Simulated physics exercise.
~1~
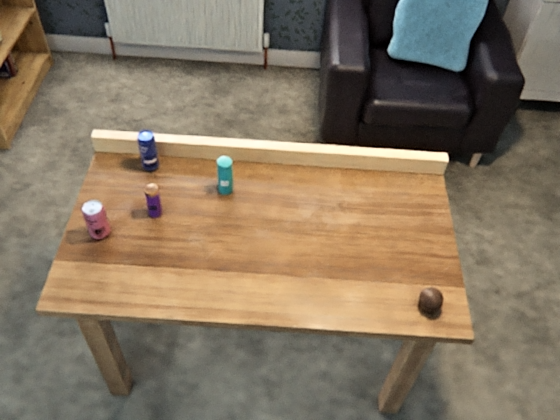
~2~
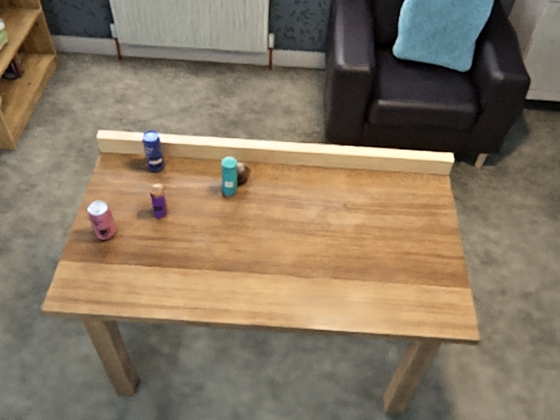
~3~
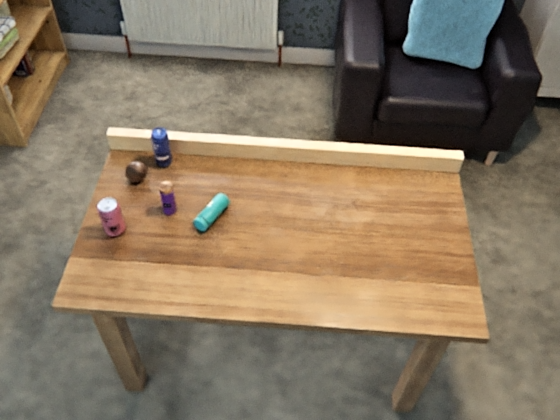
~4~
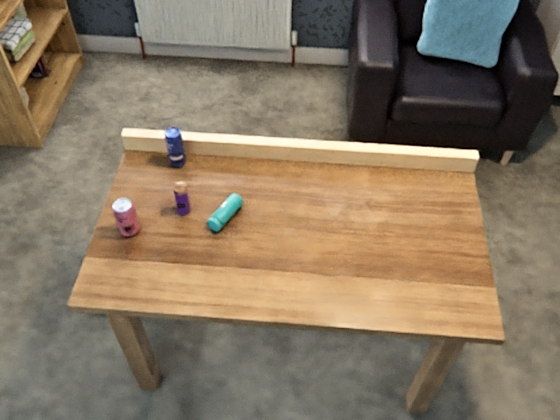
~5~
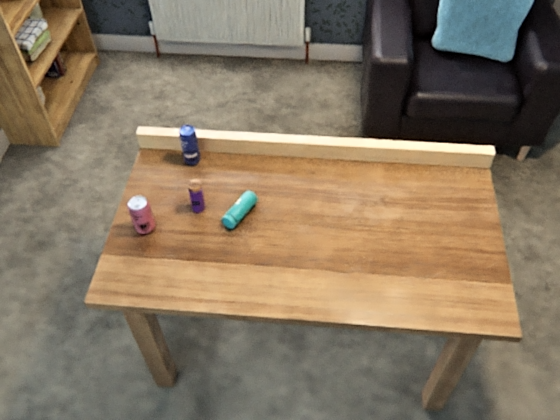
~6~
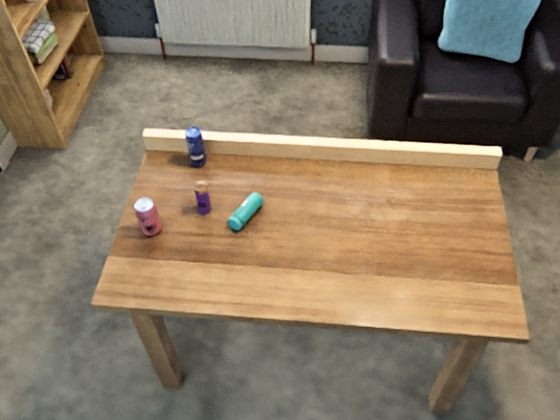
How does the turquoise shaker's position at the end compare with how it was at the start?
At the start the turquoise shaker stands upright near the strip along the far edge, and at the end it lies on its side on the table.
